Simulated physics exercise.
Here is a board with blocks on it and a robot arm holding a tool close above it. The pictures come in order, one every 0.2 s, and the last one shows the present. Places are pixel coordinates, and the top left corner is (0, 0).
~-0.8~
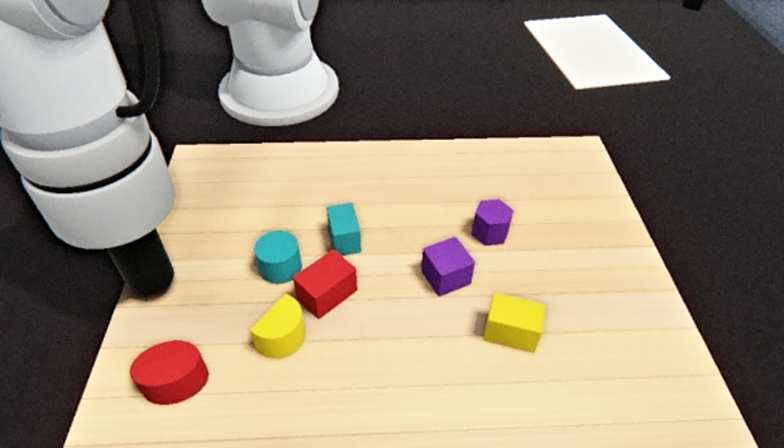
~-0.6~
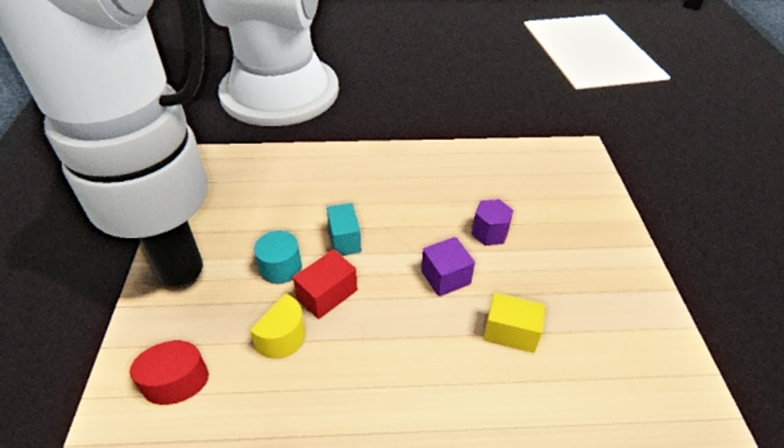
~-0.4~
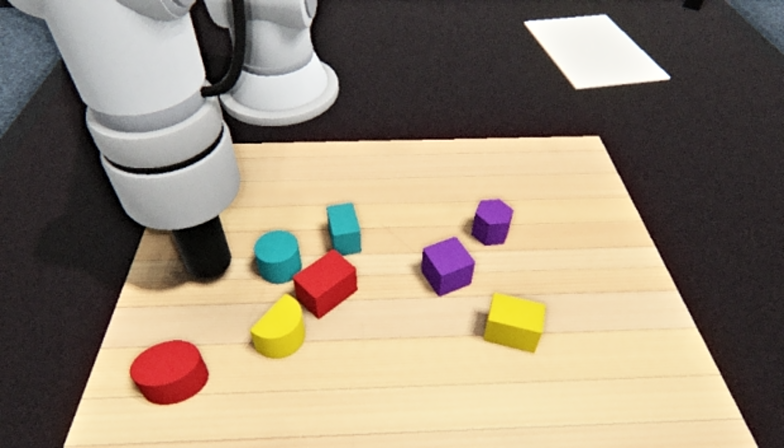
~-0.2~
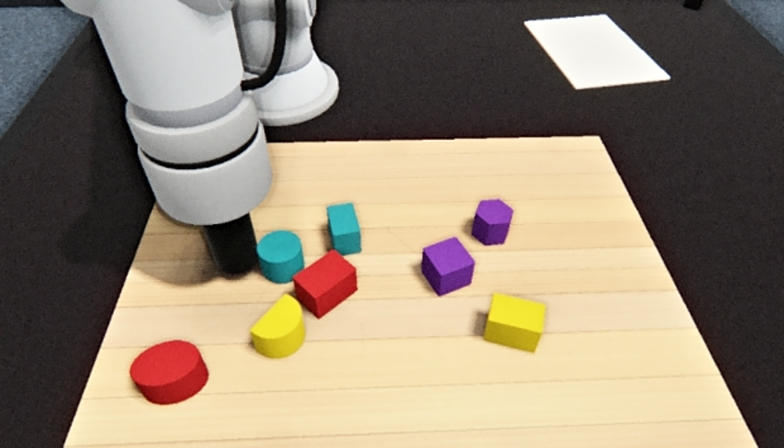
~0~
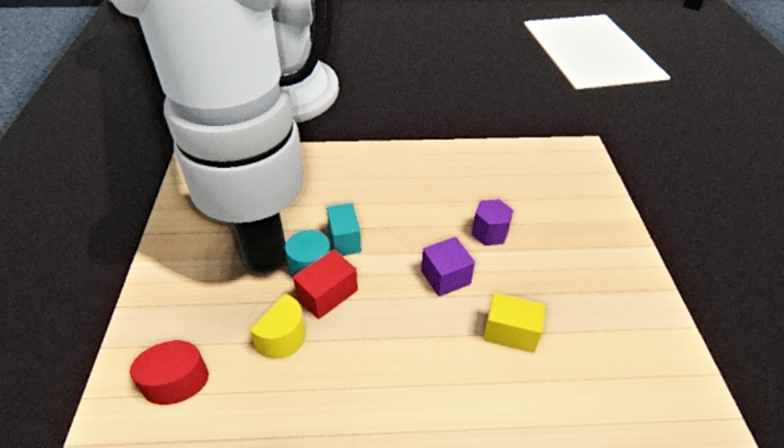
A pale wooden board lies on a dark surface, seen from above at an angle by a still camera. Turquoise, red and yellow blocks sit on its left and middle, with two purple blocks and a yellow one farther right and a white sheet beyond. From the left edge, a white robot arm slides its black tool rightward, then pushes the round turquoise block right toward the turquoise rectangle.
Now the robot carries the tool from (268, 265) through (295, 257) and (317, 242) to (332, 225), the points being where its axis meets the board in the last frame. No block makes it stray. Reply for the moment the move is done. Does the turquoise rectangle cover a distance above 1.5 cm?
Yes, that is how it ends up.
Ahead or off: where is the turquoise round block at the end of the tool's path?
The turquoise round block slips off.
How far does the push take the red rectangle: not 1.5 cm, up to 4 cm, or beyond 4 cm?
Short of 1.5 cm.
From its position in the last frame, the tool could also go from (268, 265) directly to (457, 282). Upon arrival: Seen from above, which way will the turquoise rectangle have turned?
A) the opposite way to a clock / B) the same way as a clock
(A)
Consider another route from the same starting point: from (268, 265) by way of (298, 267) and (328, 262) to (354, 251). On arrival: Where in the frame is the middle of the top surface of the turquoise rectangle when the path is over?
The turquoise rectangle ends near (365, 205).
On the path given first. Halfway along, tool (306, 240); turquoise round block (343, 240); red rectangle (332, 276), turned 25° clockwise; turquoise rectangle (355, 215), turned 50° anticlockwise.
At the end, tool (331, 215); yellow half-round block unmoved; turquoise round block (346, 240); red rectangle (332, 276), turned 25° clockwise; turquoise rectangle (371, 208), turned 15° anticlockwise.
